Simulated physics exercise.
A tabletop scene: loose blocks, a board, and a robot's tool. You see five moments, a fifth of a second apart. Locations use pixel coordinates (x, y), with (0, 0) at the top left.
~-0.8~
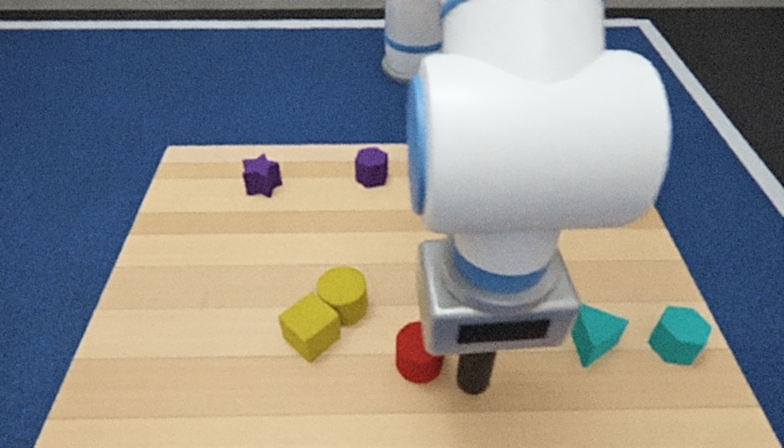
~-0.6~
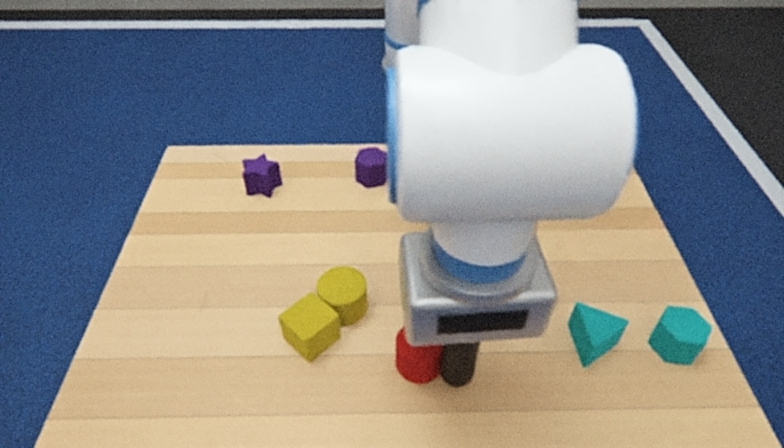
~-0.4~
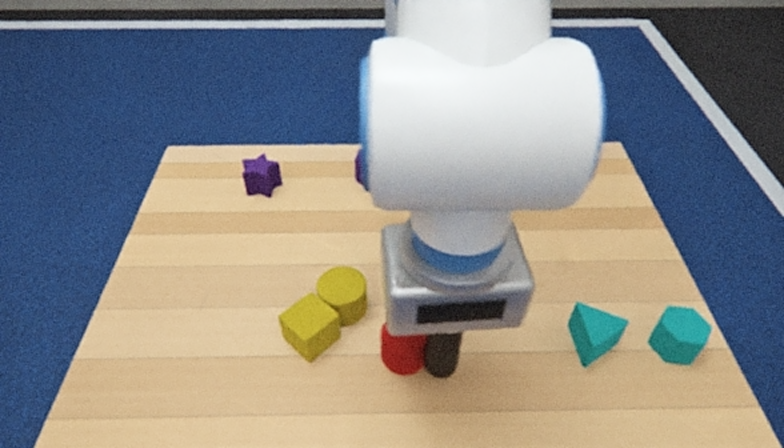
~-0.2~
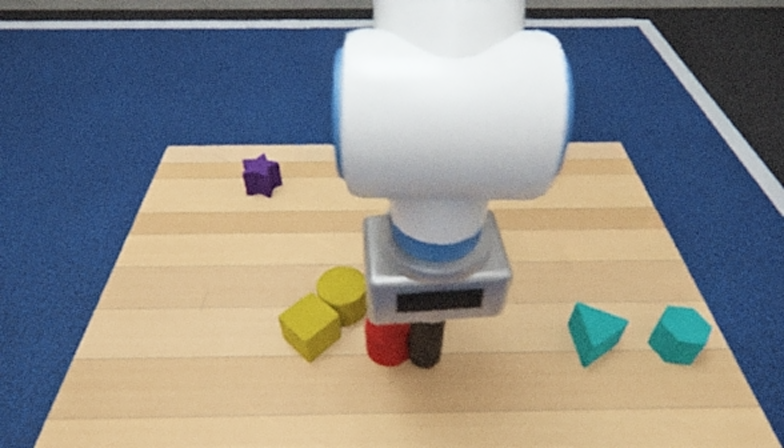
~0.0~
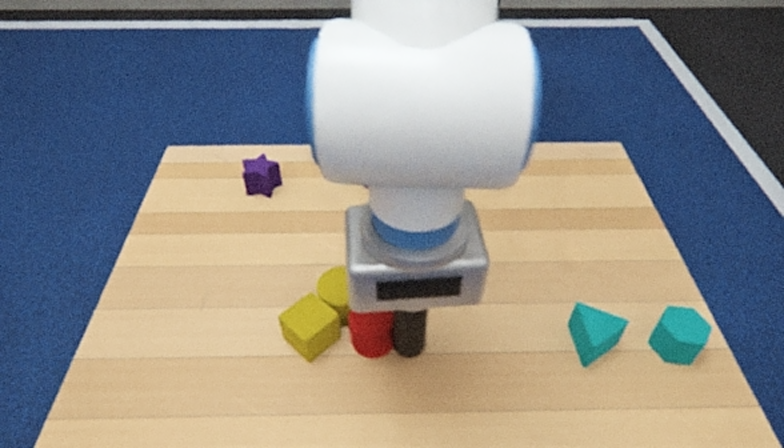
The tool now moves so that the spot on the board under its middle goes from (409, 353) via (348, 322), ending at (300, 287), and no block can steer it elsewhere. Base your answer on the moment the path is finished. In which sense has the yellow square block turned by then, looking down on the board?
Looking from above, the answer is counterclockwise.
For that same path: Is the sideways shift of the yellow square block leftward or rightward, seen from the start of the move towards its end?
It goes toward the left-hand side.
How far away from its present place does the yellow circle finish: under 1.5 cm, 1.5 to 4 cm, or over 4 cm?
Goes over 4 cm.
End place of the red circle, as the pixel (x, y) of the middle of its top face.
For the centre of its top, I'd go with (258, 269).
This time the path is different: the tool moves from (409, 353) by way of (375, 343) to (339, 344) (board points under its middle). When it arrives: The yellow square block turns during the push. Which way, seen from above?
Its spin: Anticlockwise.
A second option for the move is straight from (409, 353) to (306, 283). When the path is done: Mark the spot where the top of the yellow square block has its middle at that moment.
It comes to (259, 328).
What follows on the original path. One third of the way, tool (365, 325); yellow square block (280, 312), turned 40° anticlockwise; yellow circle (317, 262); red circle (330, 297).
Two thirds of the way, tool (330, 301); yellow square block (263, 311), turned 90° anticlockwise; yellow circle (301, 244); red circle (292, 279).
At the end, tool (299, 278); yellow square block (259, 311), turned 105° anticlockwise; yellow circle (297, 236); red circle (258, 269).
